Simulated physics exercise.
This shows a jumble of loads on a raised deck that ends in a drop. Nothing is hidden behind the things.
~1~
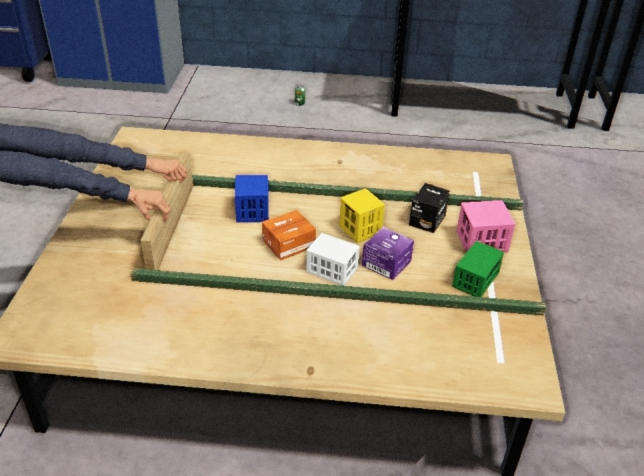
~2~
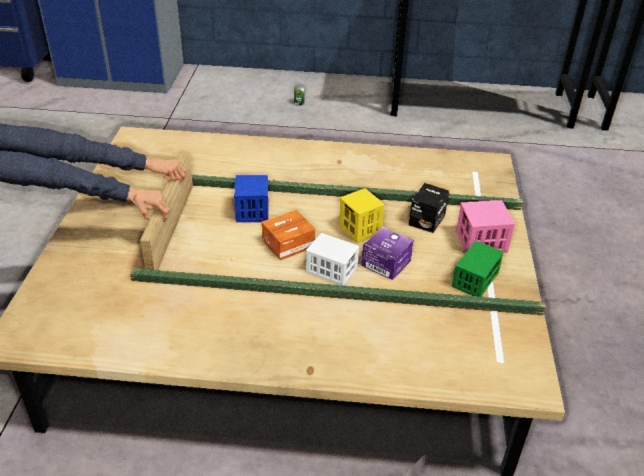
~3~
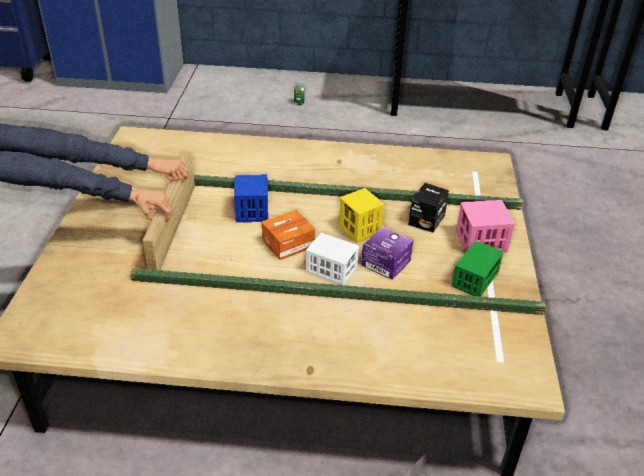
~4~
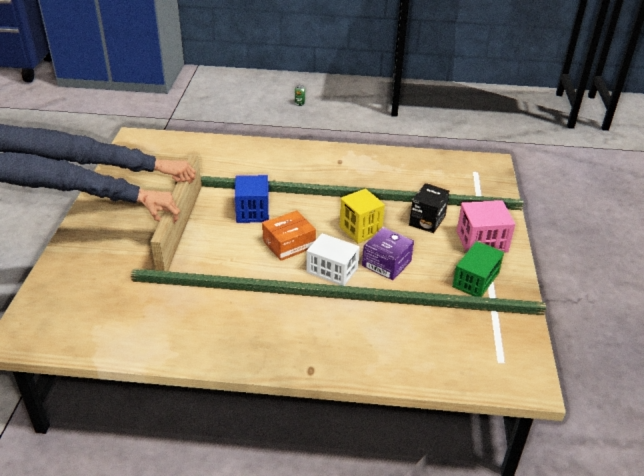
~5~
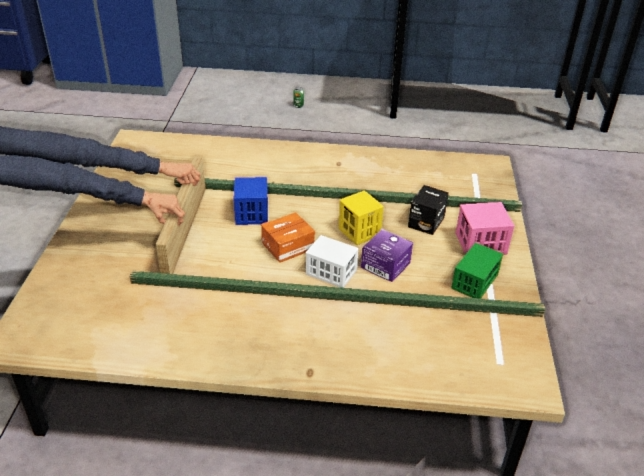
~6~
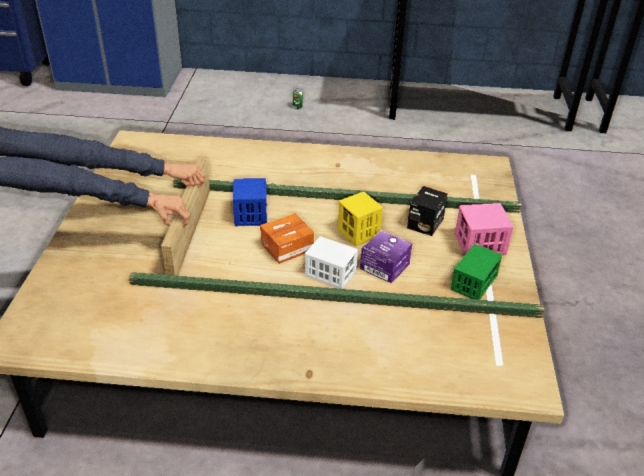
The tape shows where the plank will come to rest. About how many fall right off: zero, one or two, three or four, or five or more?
In the end the number that fall off is five or more.
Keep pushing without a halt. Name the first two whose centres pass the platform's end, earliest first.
In order: The pink crate, then the green crate.
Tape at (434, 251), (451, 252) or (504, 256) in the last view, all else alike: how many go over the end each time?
In that order 0, 2 and 5.
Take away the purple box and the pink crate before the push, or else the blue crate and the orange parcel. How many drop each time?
First 3, then 2.
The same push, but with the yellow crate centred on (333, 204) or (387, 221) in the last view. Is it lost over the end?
Place by place, it is lost; tumbles off.
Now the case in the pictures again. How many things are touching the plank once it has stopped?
It touches 3.
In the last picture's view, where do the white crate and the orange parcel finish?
Near (508, 283) and (513, 254).
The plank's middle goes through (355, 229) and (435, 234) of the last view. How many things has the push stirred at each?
First 6, then 8.
Soon after, none off yet; pink crate at rest near (483, 231); green crate at rest near (477, 272); black box at rest near (427, 211).
Then, none off yet; pink crate at rest near (483, 231); green crate at rest near (477, 272); black box moved a little near (437, 210).
Further on, none off yet; pink crate moved about its own width near (524, 232); green crate moved about its own width near (519, 280); black box moved well along near (483, 209).
At rest, the number that fall off is five or more; fallen, yellow crate, purple box, black box, green crate and pink crate.
